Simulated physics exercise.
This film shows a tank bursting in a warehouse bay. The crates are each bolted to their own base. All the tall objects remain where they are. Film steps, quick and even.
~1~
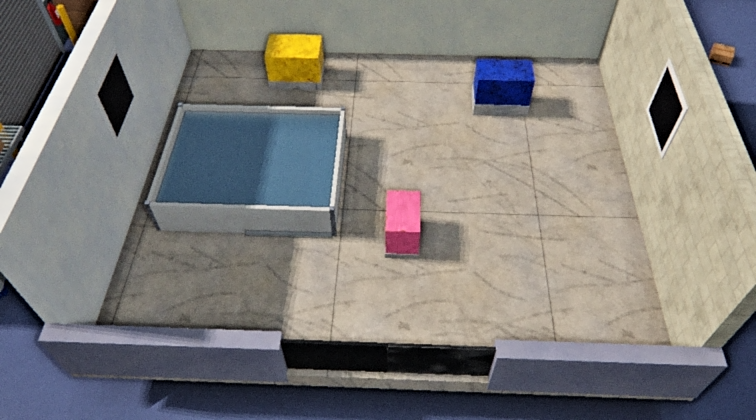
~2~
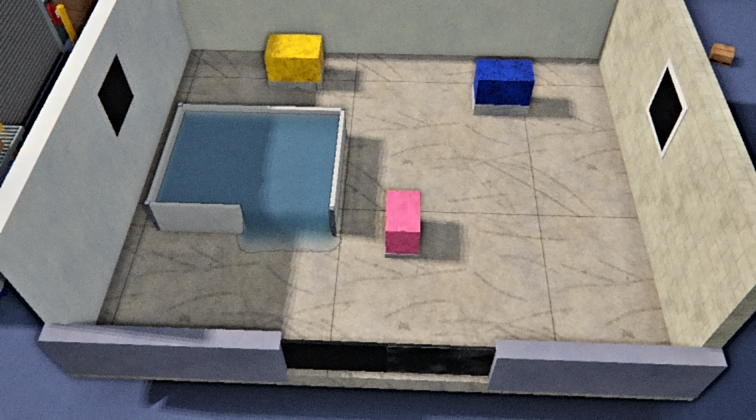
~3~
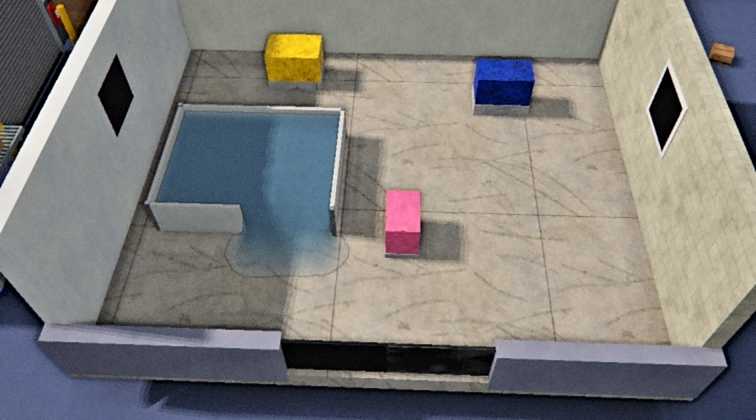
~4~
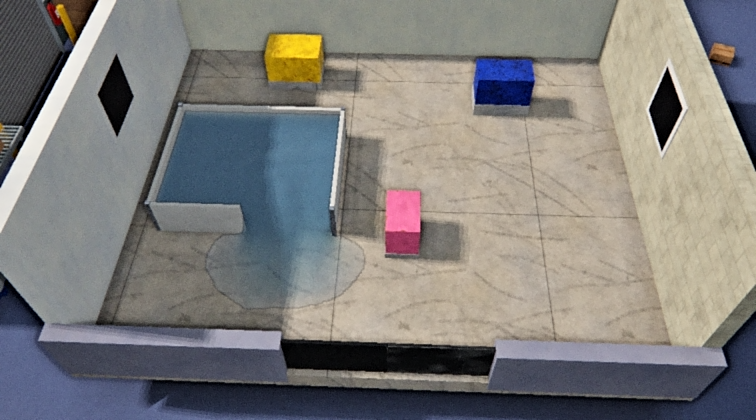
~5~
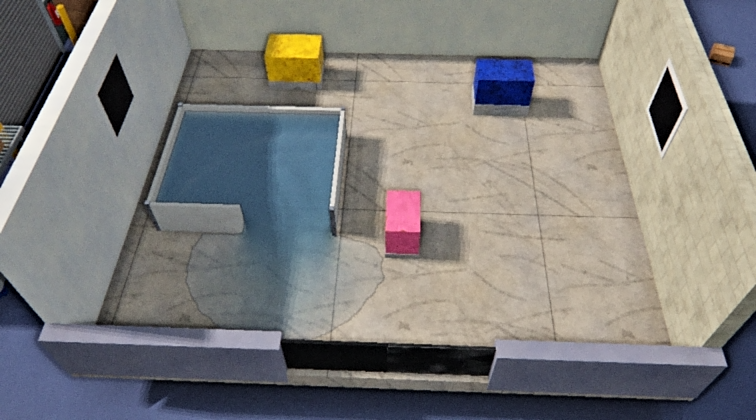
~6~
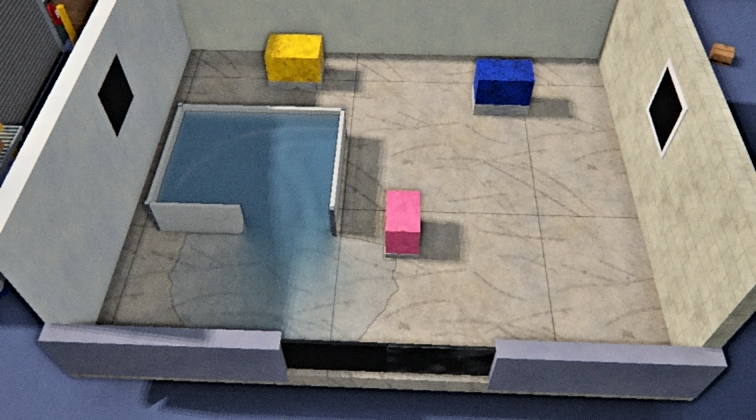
Blue water pours through a gap that opens in the near side of a white-walled tank, at the left of a warehouse bay seen from a high, fixed viewpoint. A yellow block stands behind the tank, a blue block at the back right, and a pink block right of the gap, all staying still. The water spreads forward and sideways in a widening, thinning sheet across the pale floor towards the low front wall.
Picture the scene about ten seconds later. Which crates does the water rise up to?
The yellow crate never meets the water. The pink crate never meets the water. The blue crate never meets the water.
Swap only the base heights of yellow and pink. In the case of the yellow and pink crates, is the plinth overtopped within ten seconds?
Yellow: Stays clear; pink: Stays clear.
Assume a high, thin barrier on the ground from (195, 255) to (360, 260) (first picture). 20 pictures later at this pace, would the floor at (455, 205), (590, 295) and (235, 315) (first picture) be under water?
Outcome by spot, in order - unwatered, unwatered, watered.
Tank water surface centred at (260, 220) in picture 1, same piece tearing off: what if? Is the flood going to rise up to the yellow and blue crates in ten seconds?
Yellow untouched, blue untouched.
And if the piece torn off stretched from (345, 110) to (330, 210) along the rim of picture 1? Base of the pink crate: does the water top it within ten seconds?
I'd say the pink crate gets flooded.
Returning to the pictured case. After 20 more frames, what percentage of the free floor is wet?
Near 40 in a hundred.
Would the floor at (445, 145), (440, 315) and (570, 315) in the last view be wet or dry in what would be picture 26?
First spared, second inundated, third inundated.
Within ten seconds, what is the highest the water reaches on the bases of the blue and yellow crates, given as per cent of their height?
Respectively 30 % and 50 %.
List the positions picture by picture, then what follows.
The first frame shows the tank at (252, 157) is whole and still.
In the second frame, water pours out at (288, 223) and has run to (242, 239).
In the third frame, the front is at (234, 259), out from the gap at (288, 225).
In the fourth frame, the front is at (250, 303), out from the gap at (289, 226).
In the fifth frame, water pours out at (289, 226) and has run to a hidden place.
In the sixth frame, water pours out at (288, 225) and has run to a hidden place.
A moment on, water covers 15 % of the floor; the yellow crate not reached, the pink crate water round its plinth, the blue crate not reached.
Next, water covers 20 % of the floor; the yellow crate not reached, the pink crate water round its plinth, the blue crate not reached.
Then, water covers 40 % of the floor; the yellow crate not reached, the pink crate water round its plinth, the blue crate not reached.
Later, water covers 65 % of the floor; the yellow crate water round its plinth, the pink crate water round its plinth, the blue crate water round its plinth.
In the end, water covers 90 % of the floor; the yellow crate stayed above the water, the pink crate stayed above the water, the blue crate stayed above the water.
